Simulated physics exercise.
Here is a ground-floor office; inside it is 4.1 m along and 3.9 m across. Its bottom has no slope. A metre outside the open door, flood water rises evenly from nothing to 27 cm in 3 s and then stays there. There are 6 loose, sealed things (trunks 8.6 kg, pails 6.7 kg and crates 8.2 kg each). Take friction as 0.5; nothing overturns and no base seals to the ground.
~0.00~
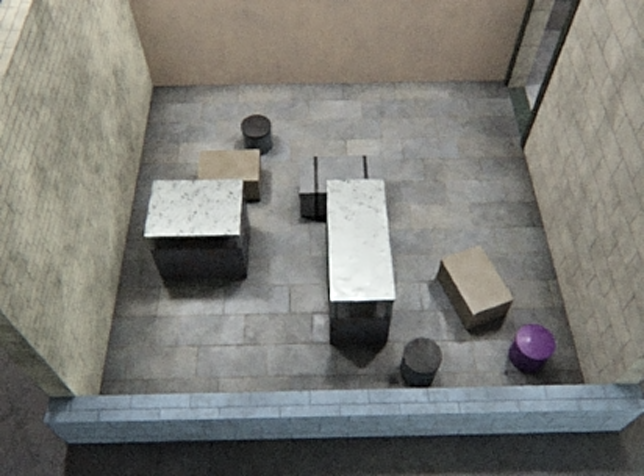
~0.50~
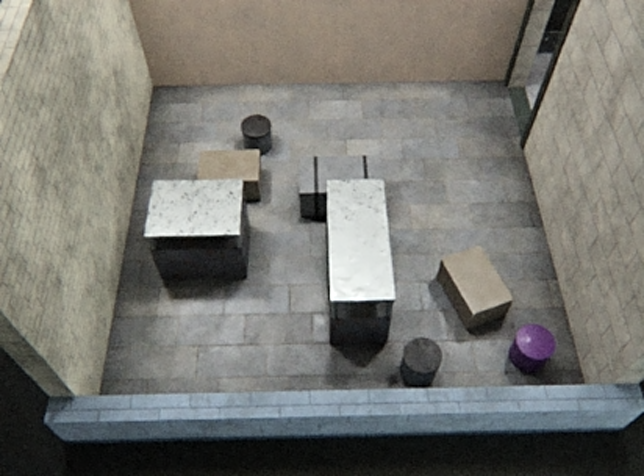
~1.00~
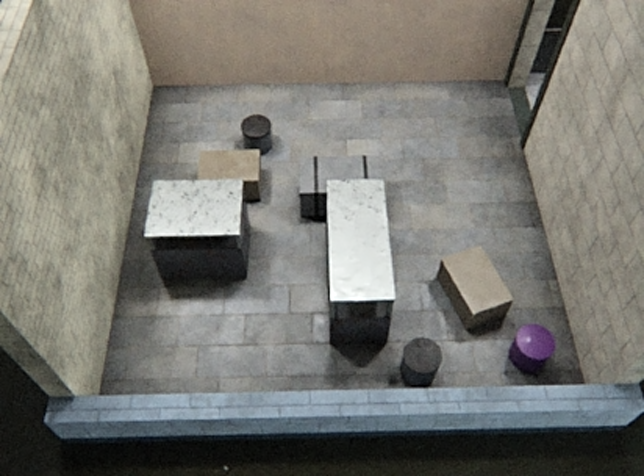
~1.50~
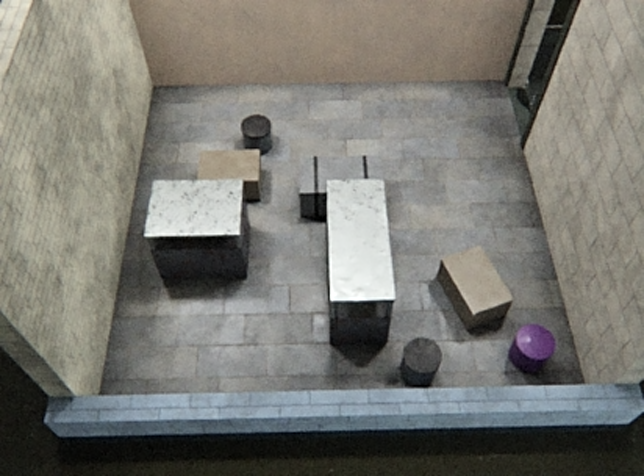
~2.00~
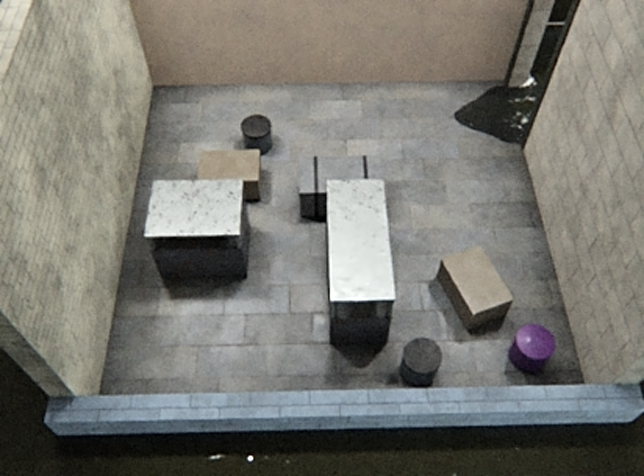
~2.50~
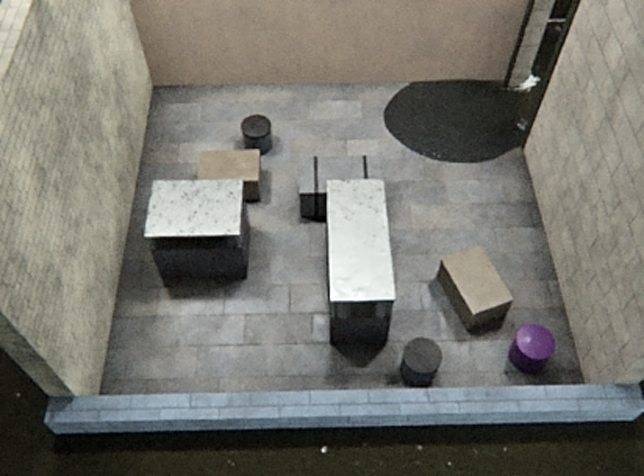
A dark, glossy patch of water appears at the open doorway in the far right corner of a walled, grey-tiled room, seen from a fixed, high viewpoint, and spreads over the floor into a rounded pool. Two pale-topped tables, tan boxes, dark round pails and a purple pail at the lower right stand about the floor. None of them moves.
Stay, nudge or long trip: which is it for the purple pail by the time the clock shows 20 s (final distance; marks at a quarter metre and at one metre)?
The purple pail travels far.
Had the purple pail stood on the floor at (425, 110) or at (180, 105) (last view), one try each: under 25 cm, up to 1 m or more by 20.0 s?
In turn: It ends far away; it travels far.
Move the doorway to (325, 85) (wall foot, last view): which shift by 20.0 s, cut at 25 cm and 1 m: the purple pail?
In that case the purple pail ends far away.
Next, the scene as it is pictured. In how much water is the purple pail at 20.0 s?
Roughly 19 cm.
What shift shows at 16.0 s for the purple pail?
About 250 cm.
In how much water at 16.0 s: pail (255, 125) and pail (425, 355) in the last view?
About 15 and 10 cm.
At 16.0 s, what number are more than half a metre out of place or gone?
6 of them.
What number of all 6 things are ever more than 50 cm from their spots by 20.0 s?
That makes 6.
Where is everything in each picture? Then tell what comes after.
In the first picture, the purple pail at (536, 341) rests on the ground; water covers 0.0 m2; 0 of 6 have shifted.
In the second picture, the purple pail at (536, 341), on the bottom; 0.0 m2 under water; 0 of 6 have shifted.
In the third picture, the purple pail at (536, 341) rests on the ground; 0.0 m2 under water; 0 of 6 have shifted.
In the fourth picture, the purple pail at (536, 341), on the bottom; water covers 0.0 m2; 0 of 6 have shifted.
In the fifth picture, the purple pail at (536, 341), on the bottom; 0.3 m2 under water; 0 of 6 have shifted.
In the sixth picture, the purple pail at (536, 341) rests on the ground; 1.4 m2 under water; 0 of 6 have shifted.
After 4.0 s the purple pail is near (536, 341), 0.0 m from its start, aground; 0 afloat.
After 9.0 s the purple pail is near (536, 341), 0.0 m from its start, aground; 3 afloat.
After 16.0 s the purple pail is near (393, 129), 2.6 m from its start, afloat; 6 afloat.
After 20.0 s the purple pail is near (295, 210), 2.4 m from its start, afloat; 6 afloat.
